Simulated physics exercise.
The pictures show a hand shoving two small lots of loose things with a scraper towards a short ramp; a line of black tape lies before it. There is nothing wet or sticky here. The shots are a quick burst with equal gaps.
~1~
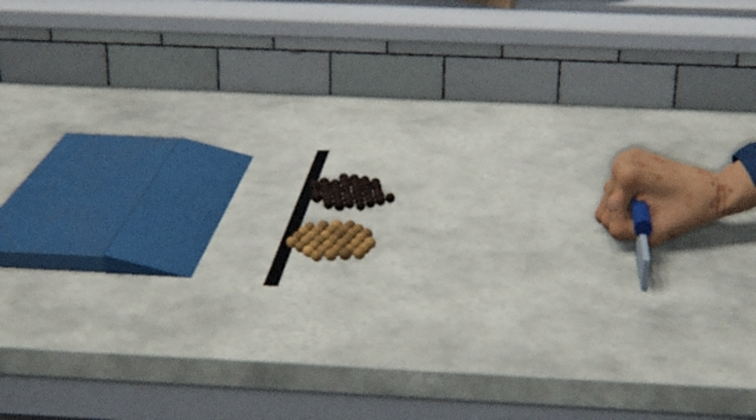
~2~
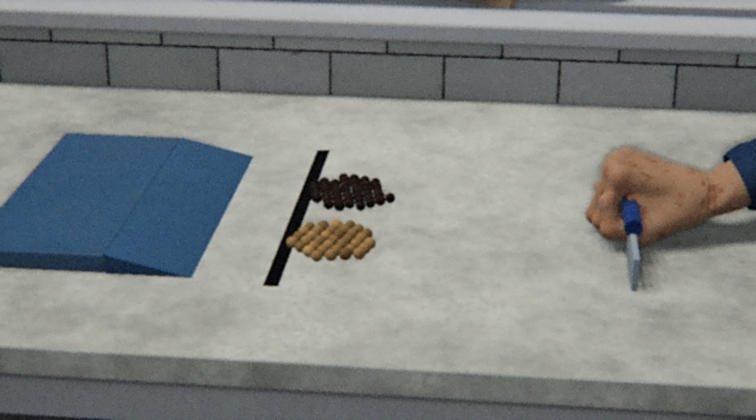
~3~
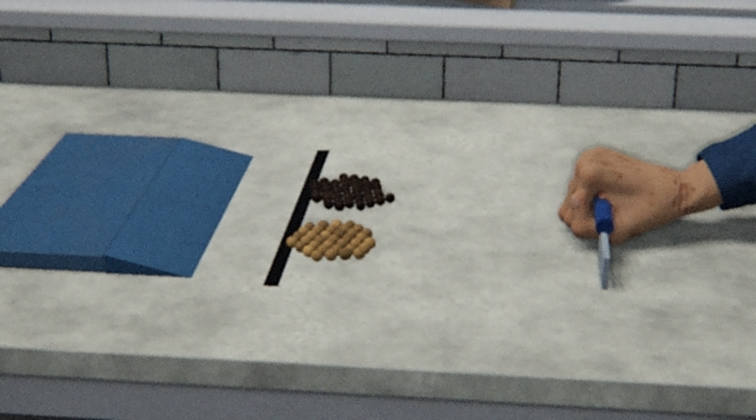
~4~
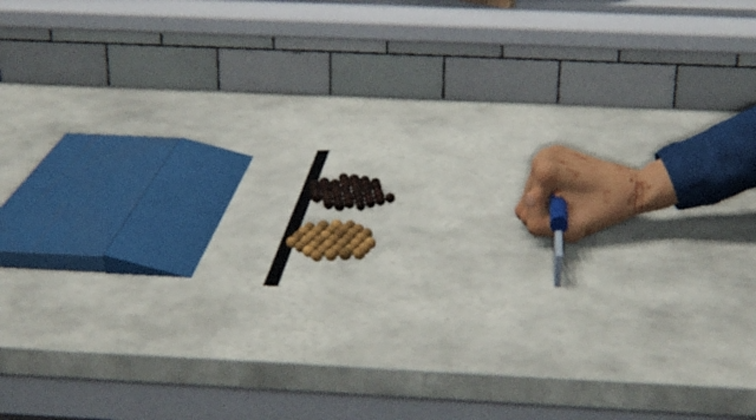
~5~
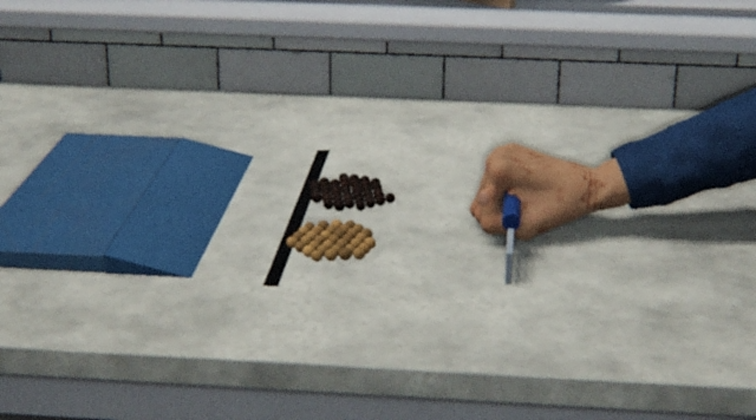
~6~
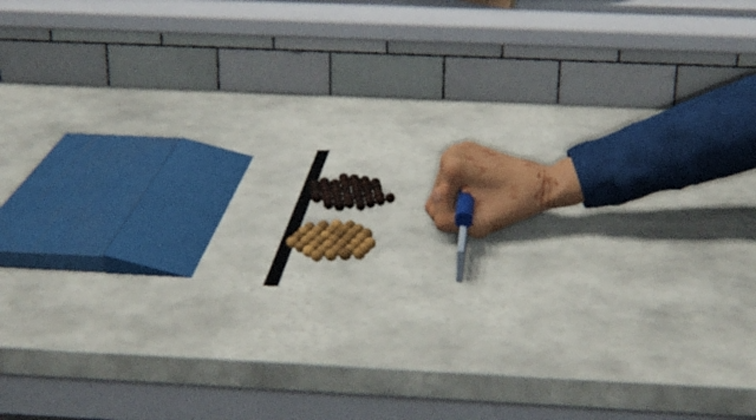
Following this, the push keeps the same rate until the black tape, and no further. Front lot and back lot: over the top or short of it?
Front lot over, back lot over.
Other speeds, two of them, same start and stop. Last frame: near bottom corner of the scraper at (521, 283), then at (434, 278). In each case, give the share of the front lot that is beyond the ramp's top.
Lab note: Share about 10 per cent at the first pace, 90 per cent at the second.
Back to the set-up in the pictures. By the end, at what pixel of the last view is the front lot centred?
Centre at rest, last picture: Close to (50, 253).
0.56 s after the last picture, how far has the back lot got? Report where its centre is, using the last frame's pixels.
I'd put the centre somewhere around (170, 166).
Then, 0.13 s later than the last frame, scraper still moving, near (368, 188); front lot every one short of the ramp; back lot every one short of the ramp.
Then, 0.28 s later than the last frame, scraper stopped at the black tape; front lot about a tenth on the ramp, the larger part short of the ramp; back lot about a tenth on the ramp, the larger part short of the ramp.
Then, 0.56 s later than the last frame, scraper stopped at the black tape; front lot roughly half past the top, roughly half on the ramp; back lot roughly a third past the top, roughly two thirds on the ramp.
When it is over, scraper stopped at the black tape; front lot roughly two thirds past the top, about a tenth on the ramp, roughly a quarter short of the ramp; back lot roughly half past the top, about a tenth on the ramp, roughly half short of the ramp.
